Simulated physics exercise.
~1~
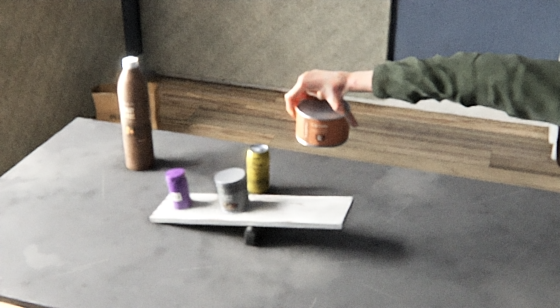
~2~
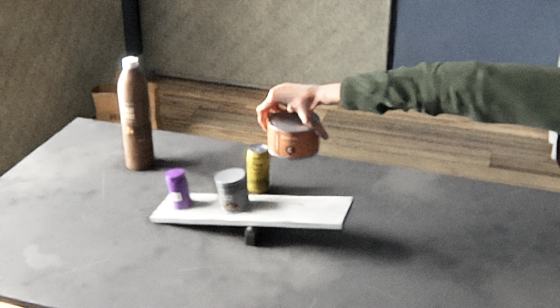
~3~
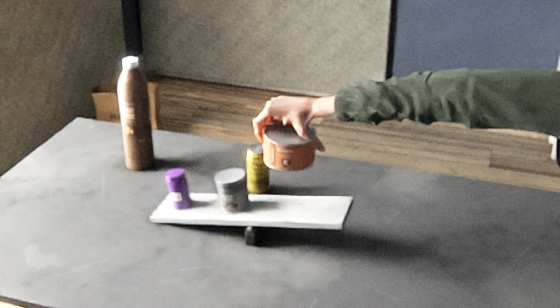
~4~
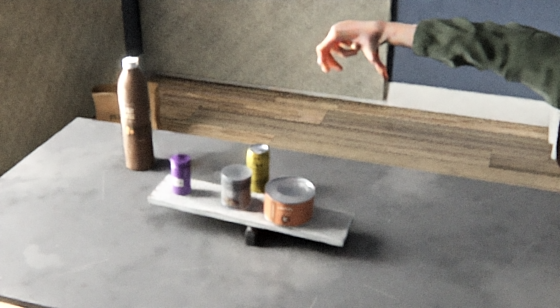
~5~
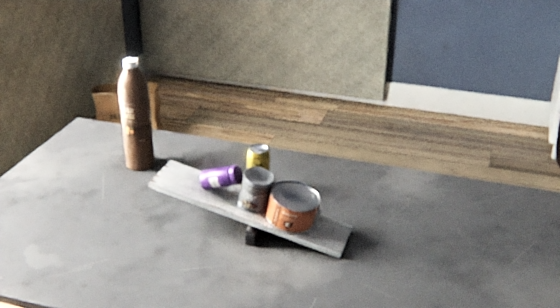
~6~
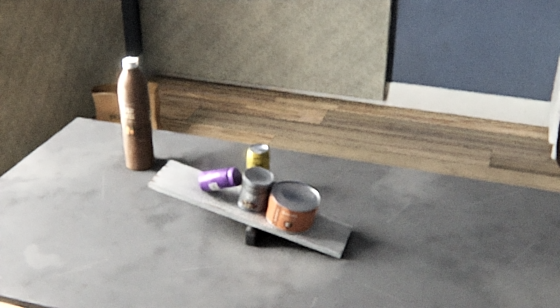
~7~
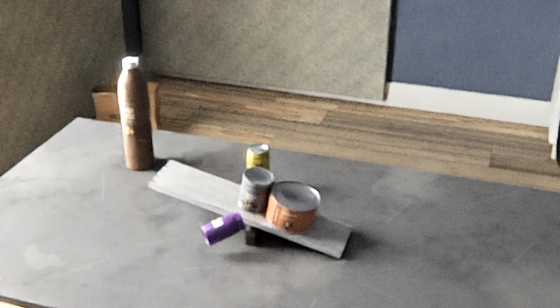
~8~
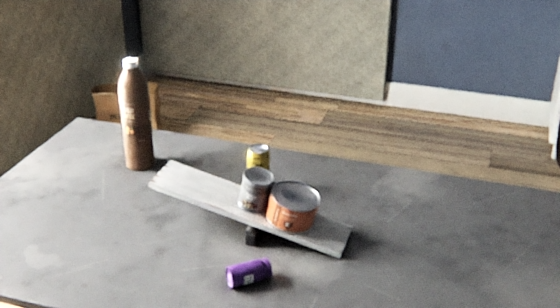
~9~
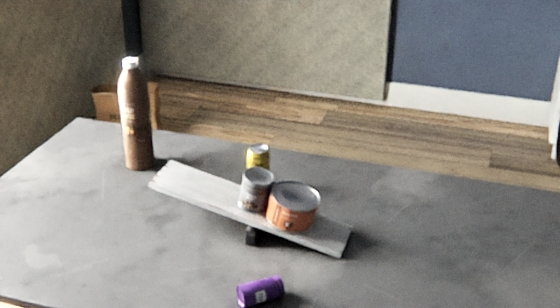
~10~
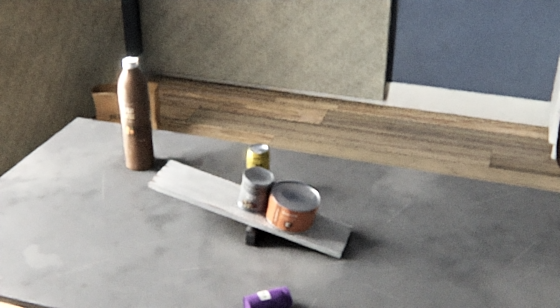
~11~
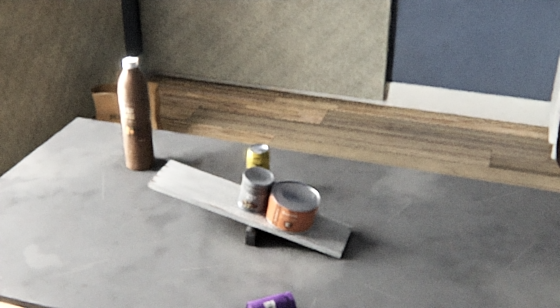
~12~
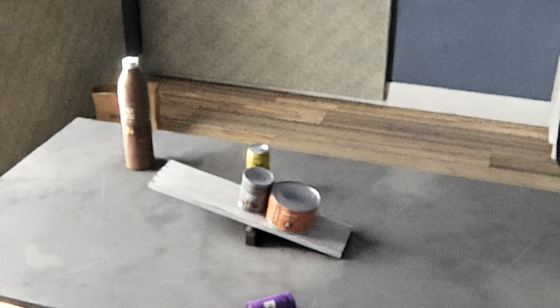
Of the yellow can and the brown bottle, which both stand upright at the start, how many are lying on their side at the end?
None of them are. The yellow can and the brown bottle are both still standing upright at the end.
